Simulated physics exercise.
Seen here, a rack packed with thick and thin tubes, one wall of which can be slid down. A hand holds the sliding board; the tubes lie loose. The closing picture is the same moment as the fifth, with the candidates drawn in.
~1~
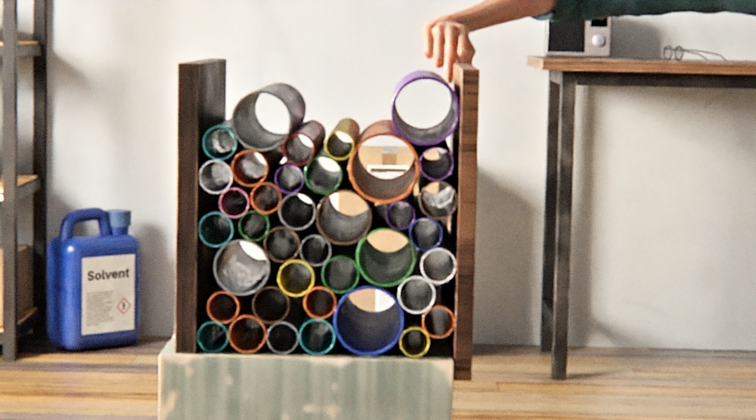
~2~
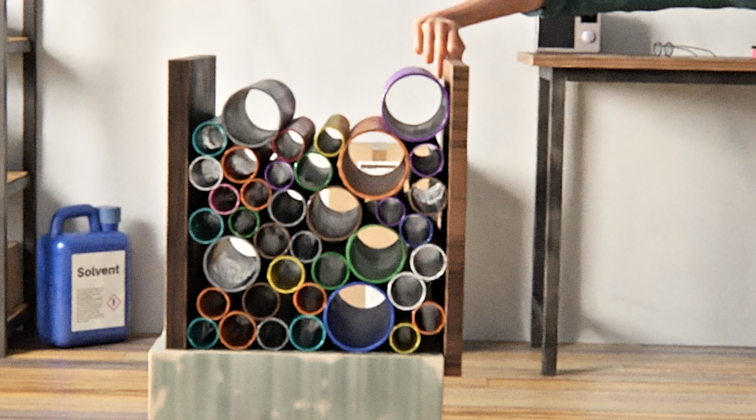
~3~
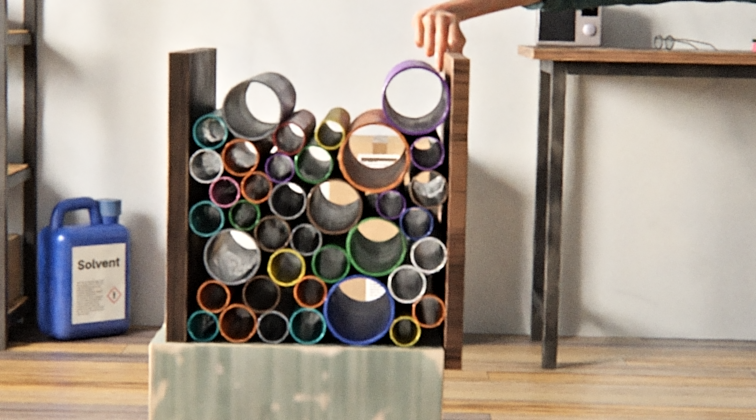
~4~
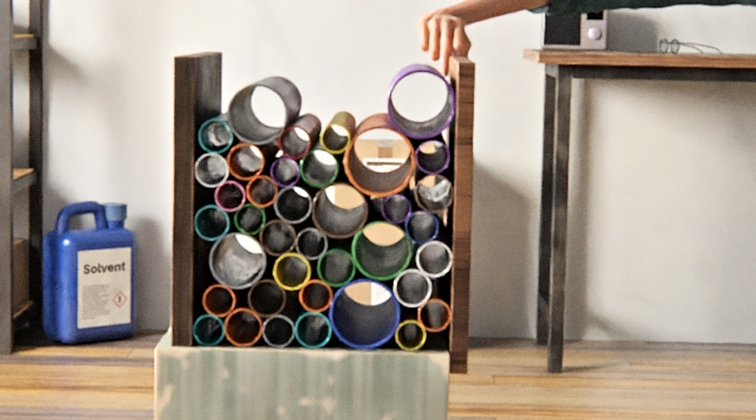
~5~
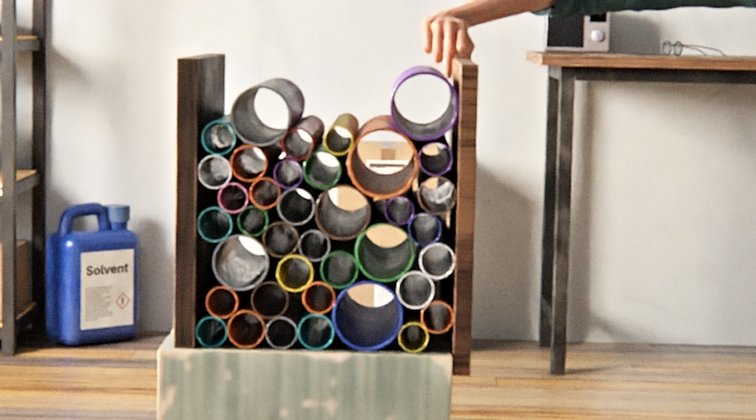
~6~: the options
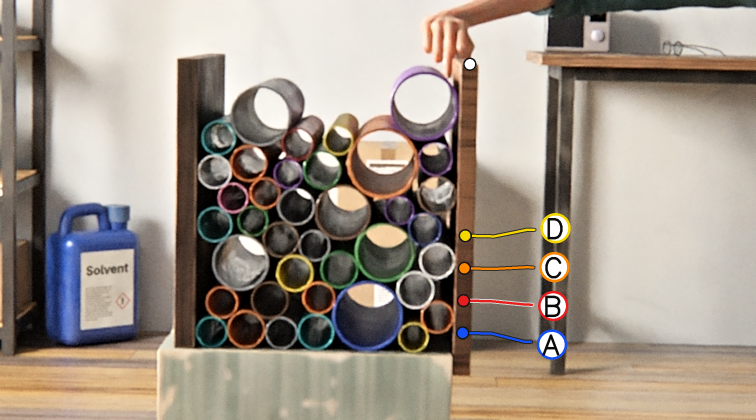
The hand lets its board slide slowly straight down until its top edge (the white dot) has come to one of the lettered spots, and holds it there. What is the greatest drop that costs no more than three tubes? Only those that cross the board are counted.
At most to D.
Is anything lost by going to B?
Yes, at B.
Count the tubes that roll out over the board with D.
It comes to three.
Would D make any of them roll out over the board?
At D: Yes.
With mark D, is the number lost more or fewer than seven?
It loses fewer than seven.
On the marked copy, A at (463, 333); B at (464, 301); C at (465, 268); D at (465, 236); the white dot at (470, 64).
Taking D. A third of the way, top of the board (458, 138).
Two thirds of the way, top of the board (456, 221).
When it is over, top of the board (456, 235), three out over the board.
As for the rest, A more than three out over the board; B more than three out over the board; C four out over the board.
